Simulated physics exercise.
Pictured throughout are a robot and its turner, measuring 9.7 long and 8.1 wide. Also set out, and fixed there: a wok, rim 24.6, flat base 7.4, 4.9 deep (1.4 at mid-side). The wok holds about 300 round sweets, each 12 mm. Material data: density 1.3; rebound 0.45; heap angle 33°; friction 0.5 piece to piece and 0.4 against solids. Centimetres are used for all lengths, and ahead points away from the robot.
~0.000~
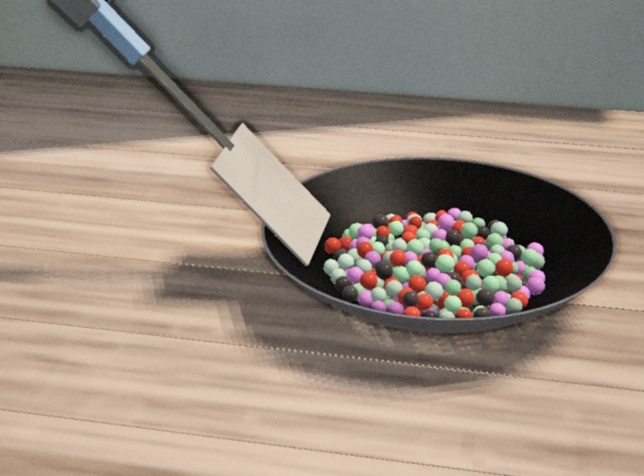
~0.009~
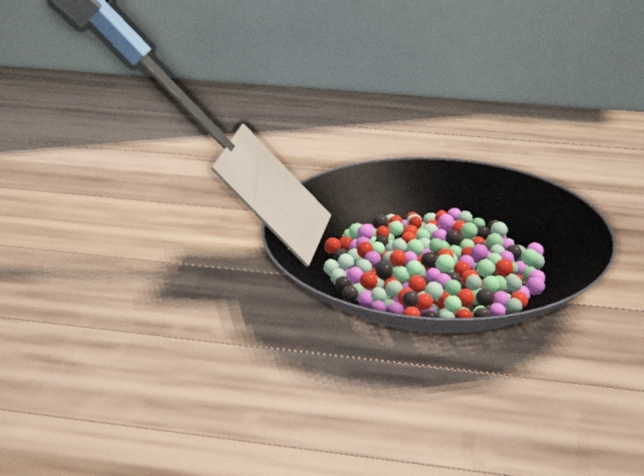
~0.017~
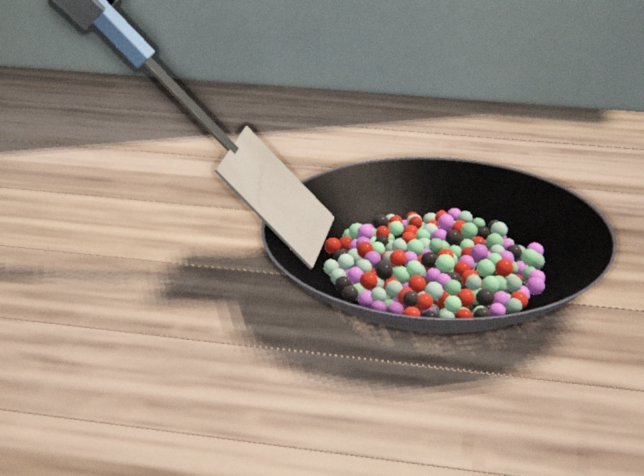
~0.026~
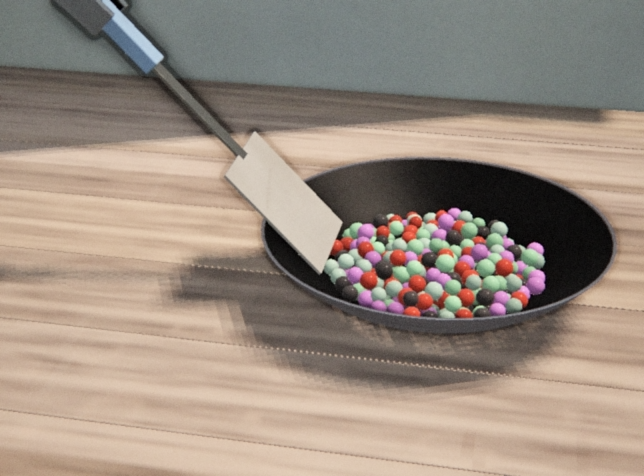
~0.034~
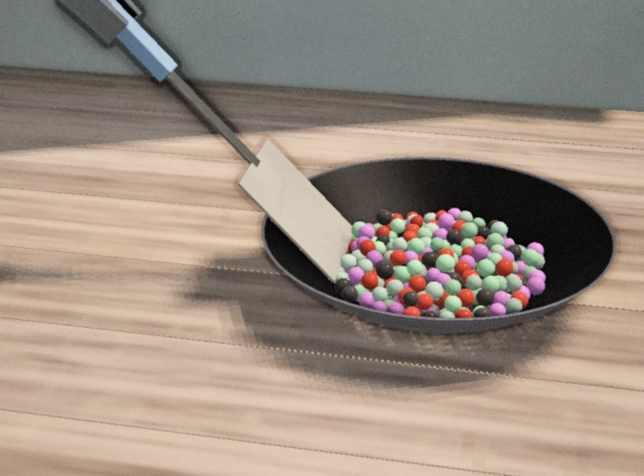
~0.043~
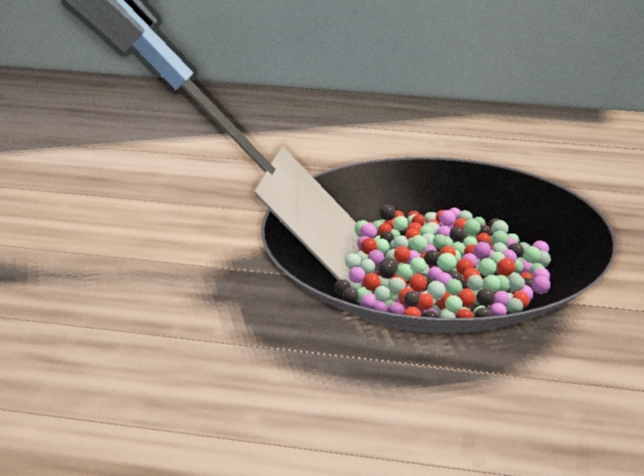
A shallow black wok full of small round sweets in red, green, purple and black sits on a pale wood-grain surface before a grey-green wall, seen from above at an angle. At the left rim, a beige turner slants down from a blue and dark grey robot part. Barely moving at first, the turner slides right and slightly down into the wok, nudging the nearest sweets rightward, while the camera stays still.
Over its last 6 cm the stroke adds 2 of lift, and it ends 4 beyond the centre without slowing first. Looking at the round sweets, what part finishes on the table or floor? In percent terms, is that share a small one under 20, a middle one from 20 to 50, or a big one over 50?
A middle one.
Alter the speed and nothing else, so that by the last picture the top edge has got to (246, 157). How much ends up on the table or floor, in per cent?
That share would be some 5 percent.
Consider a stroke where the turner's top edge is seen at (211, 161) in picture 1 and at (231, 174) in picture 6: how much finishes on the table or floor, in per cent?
Roughly 0 %.
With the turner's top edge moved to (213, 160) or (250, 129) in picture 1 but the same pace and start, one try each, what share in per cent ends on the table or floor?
I'd say near 30 per cent for the first and near 35 per cent for the second.
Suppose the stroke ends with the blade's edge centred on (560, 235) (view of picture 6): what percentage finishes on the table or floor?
My guess is roughly 60 percent.
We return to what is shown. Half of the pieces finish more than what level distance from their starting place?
Distance: Near 8 cm.
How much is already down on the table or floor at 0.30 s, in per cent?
Close to 25 per cent of the load.
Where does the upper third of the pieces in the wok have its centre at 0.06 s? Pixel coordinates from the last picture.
(464, 248).
By 0.06 s, sloping 46°, highest piece 6 above the table; 305 in the wok.
By 0.08 s, sloping 46°, highest piece 7 above the table; 304 in the wok, 1 on the blade or in flight.
By 0.30 s, sloping 46°, highest piece 7 above the table; 211 in the wok, 70 on the table or floor, 24 on the blade or in flight.
By 1.35 s, sloping 46°, highest piece 5 above the table; 209 in the wok, 96 on the table or floor.
Final count, 209 in the wok, 96 on the table or floor. That is 31 % on the table or floor.
